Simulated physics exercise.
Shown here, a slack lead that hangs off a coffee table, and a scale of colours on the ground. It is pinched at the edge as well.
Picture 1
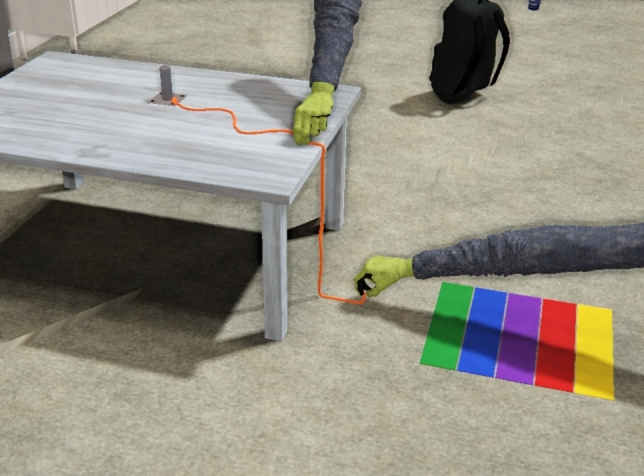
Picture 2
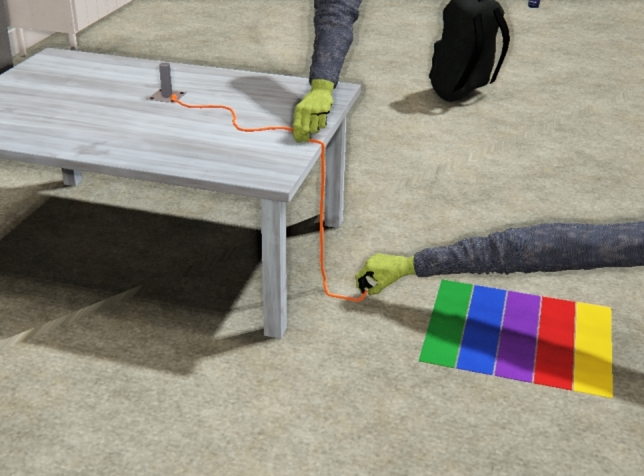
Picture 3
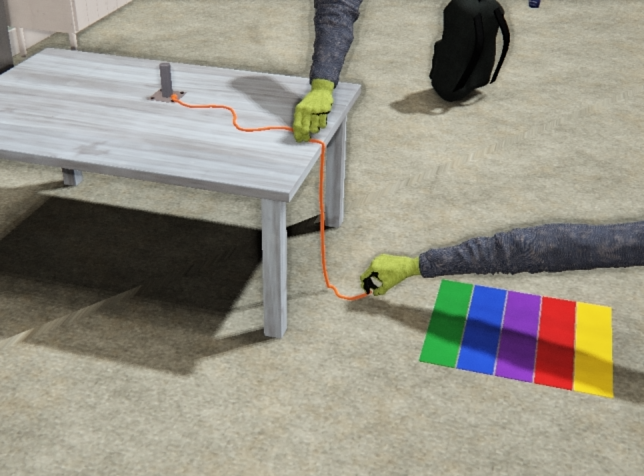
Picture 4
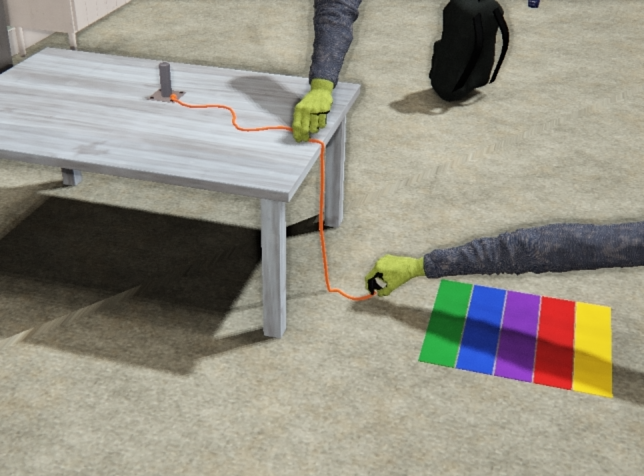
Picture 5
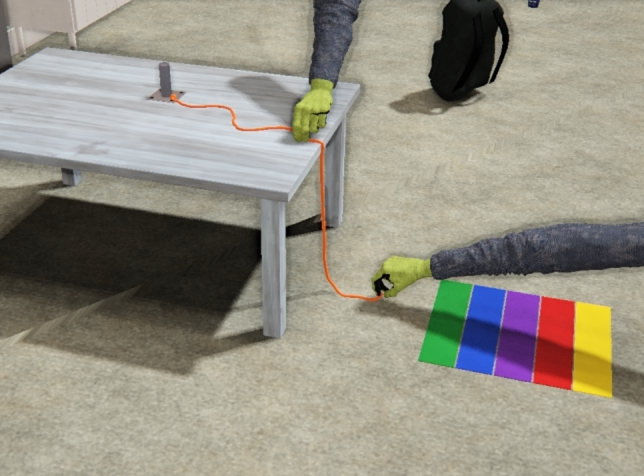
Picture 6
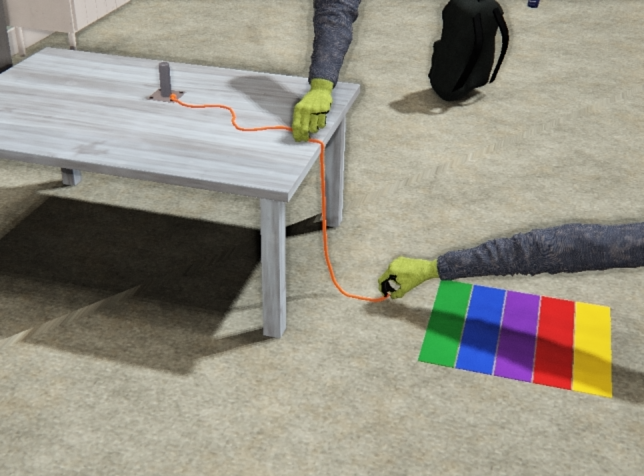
A green-gloved hand pinched an orange cord at the table's edge, while another held its lower end near the floor and moved it slightly right, toward a strip of coloured bands.
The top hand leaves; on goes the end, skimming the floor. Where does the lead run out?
The end stops over the purple strip.
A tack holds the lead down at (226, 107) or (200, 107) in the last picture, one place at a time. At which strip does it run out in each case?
One after the other, purple; purple.
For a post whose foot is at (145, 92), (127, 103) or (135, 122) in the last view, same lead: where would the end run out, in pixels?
About (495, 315), (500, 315) and (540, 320).
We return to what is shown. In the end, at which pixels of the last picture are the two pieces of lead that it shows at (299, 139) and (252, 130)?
At (341, 153), then (288, 128).
Soon after, end near (480, 311); over blue.
After that, end near (512, 316); over purple.
At the stop, end near (531, 320); over purple. It gets as far as the purple strip.
